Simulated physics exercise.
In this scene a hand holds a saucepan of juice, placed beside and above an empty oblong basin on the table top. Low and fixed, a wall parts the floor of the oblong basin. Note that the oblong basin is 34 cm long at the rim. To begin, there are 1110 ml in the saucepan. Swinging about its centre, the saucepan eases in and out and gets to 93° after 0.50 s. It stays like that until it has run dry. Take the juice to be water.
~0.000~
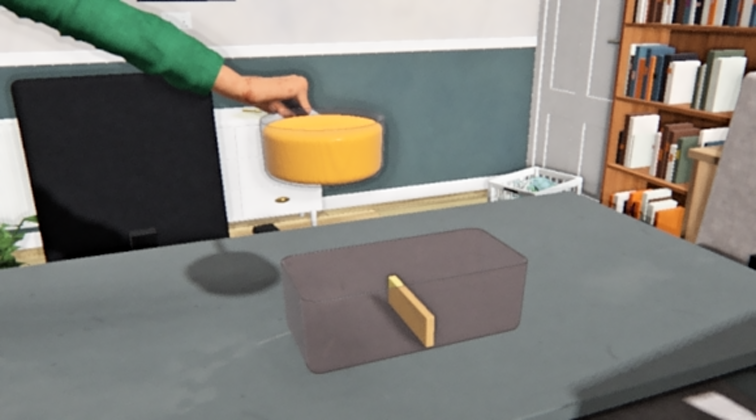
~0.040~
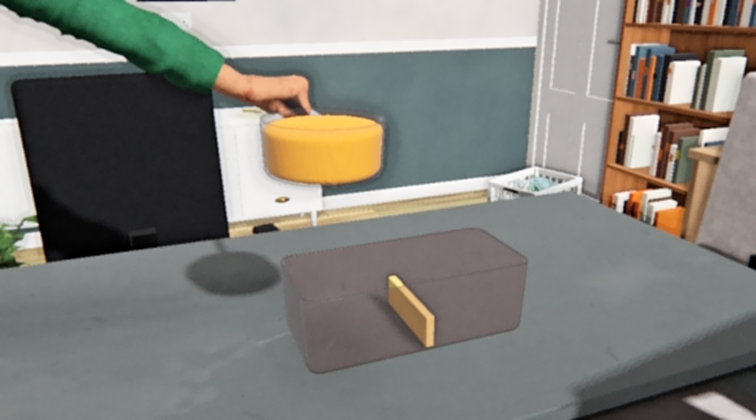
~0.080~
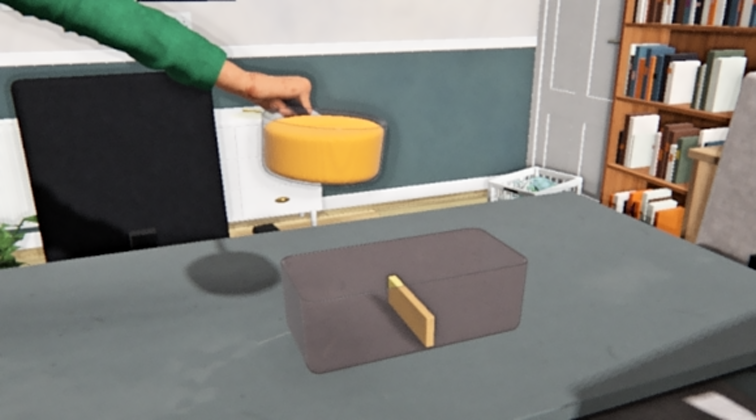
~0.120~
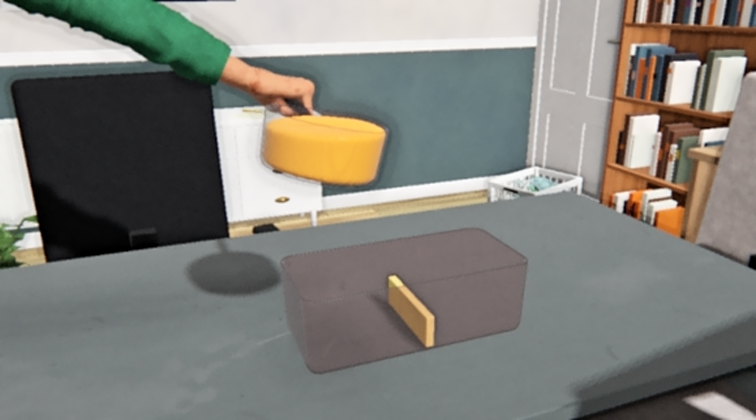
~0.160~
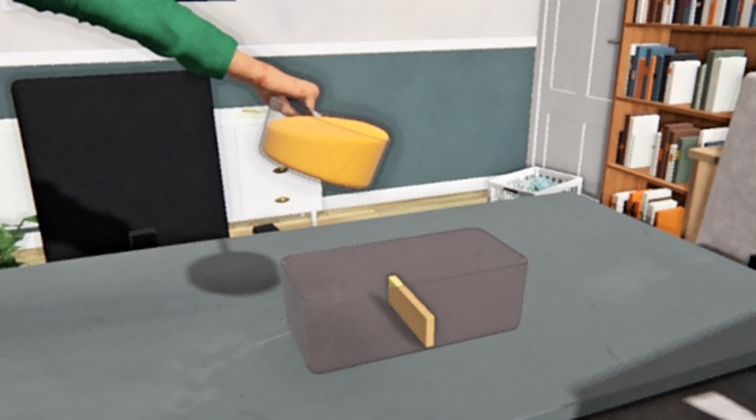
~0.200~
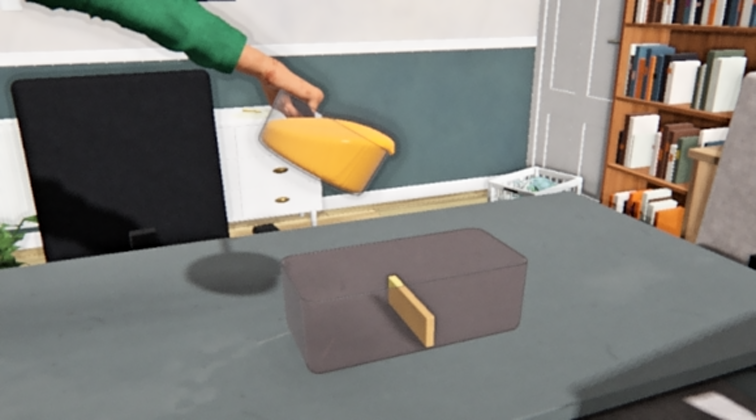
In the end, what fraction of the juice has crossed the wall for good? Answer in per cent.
In the end about 56 per cent has crossed for good.
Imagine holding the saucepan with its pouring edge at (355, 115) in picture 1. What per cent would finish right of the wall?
It would then come to around 30 percent.
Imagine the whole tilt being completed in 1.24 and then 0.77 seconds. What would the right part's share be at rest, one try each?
About 70 %, then about 70 %.
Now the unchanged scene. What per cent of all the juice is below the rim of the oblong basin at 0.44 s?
16 %, roughly.
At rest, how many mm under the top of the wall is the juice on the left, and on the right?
Left roughly 30 mm; right roughly 20 mm.
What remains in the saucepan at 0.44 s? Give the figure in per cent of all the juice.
I'd put it near 28 percent.
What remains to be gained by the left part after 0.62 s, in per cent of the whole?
Roughly 24 in a hundred.
After 0.44 s the tilt is 90° and 27 per cent is still to pour, 1 is left of the wall and 14 right of it.
After 0.62 s the tilt is 93° and 8 per cent is still to pour, 16 is left of the wall and 63 right of it.
After 0.80 s the tilt is 93° and 3 per cent is still to pour, 27 is left of the wall and 50 right of it.
After 1.00 s the tilt is 93° and 1 per cent is still to pour, 34 is left of the wall and 59 right of it.
In the end 39 per cent lies left of the wall, 56 right of it and 5 outside.
